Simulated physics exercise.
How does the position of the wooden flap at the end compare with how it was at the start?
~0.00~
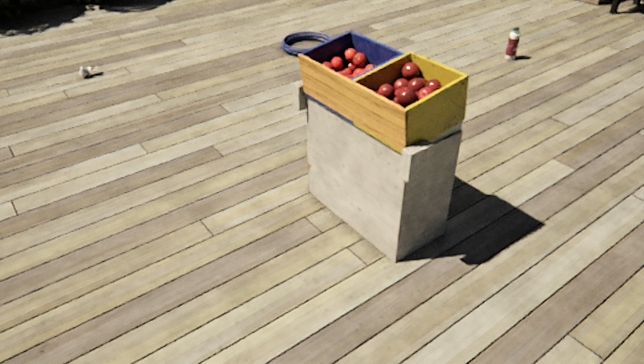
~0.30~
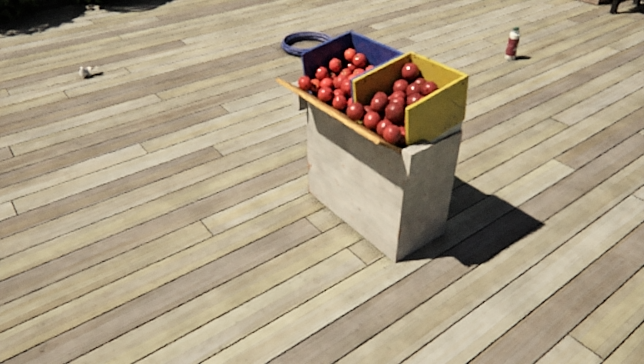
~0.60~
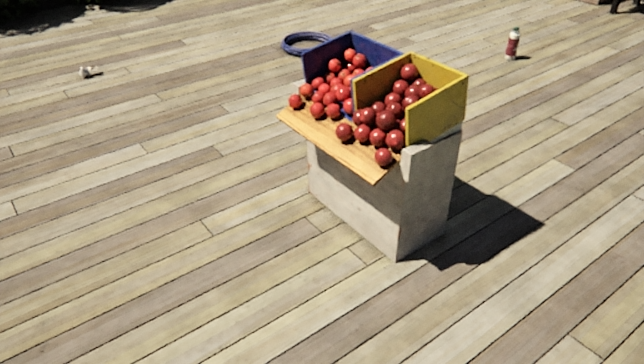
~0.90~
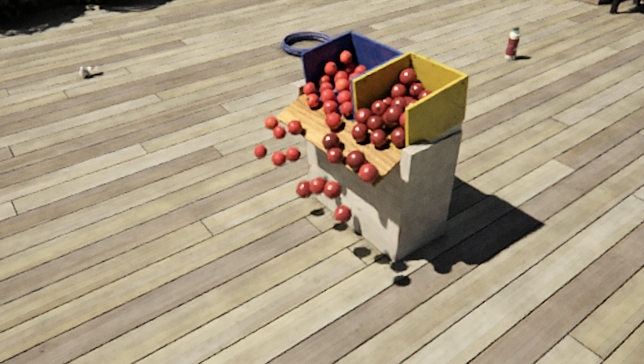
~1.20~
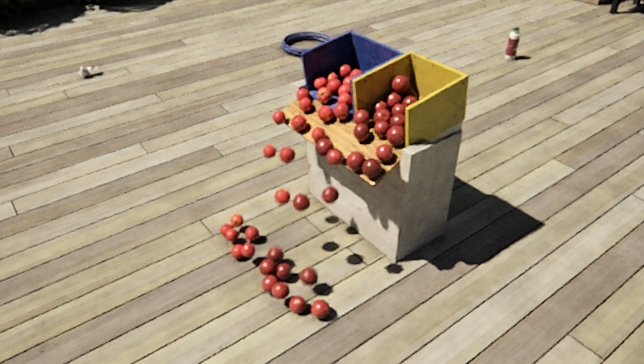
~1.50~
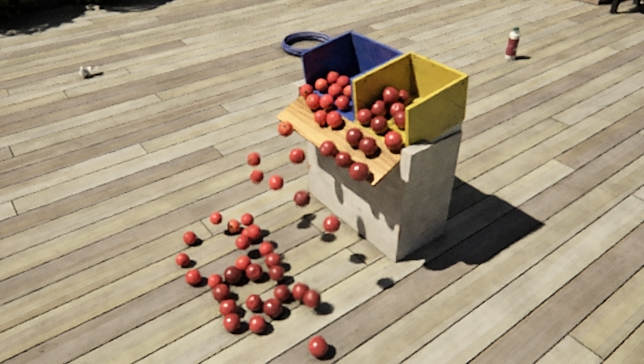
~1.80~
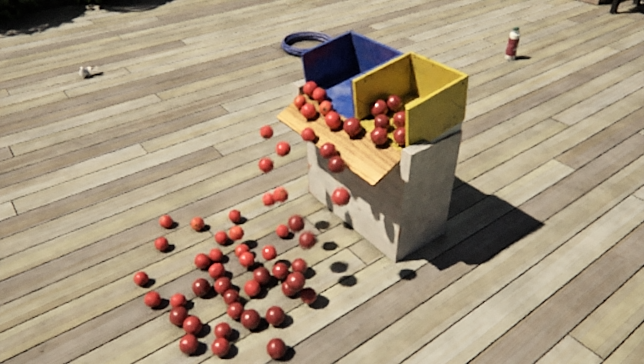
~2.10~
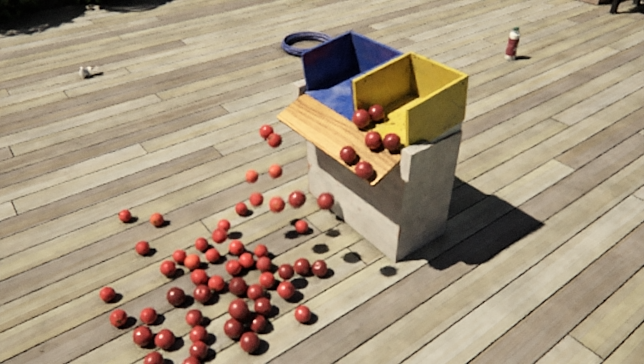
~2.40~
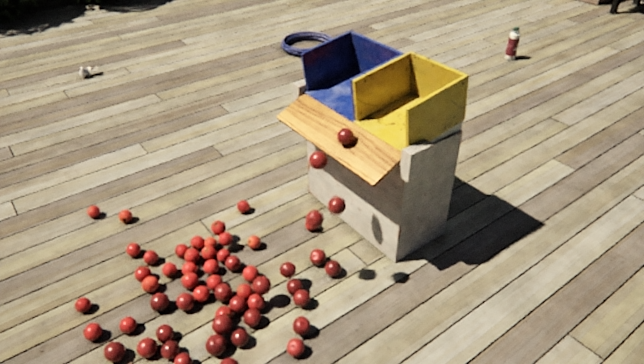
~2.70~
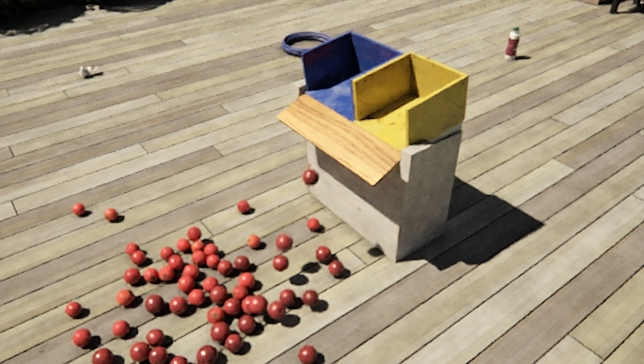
At the start the flap was leaning upright across the front of the two chutes. By the end it had swung down and lay on its side, leaving the chutes open.
The wooden flap on the front of a yellow chute and a blue chute dropped open, and the red apples rolled down over it, fell past the stand and scattered leftward across the planks until both chutes were empty.
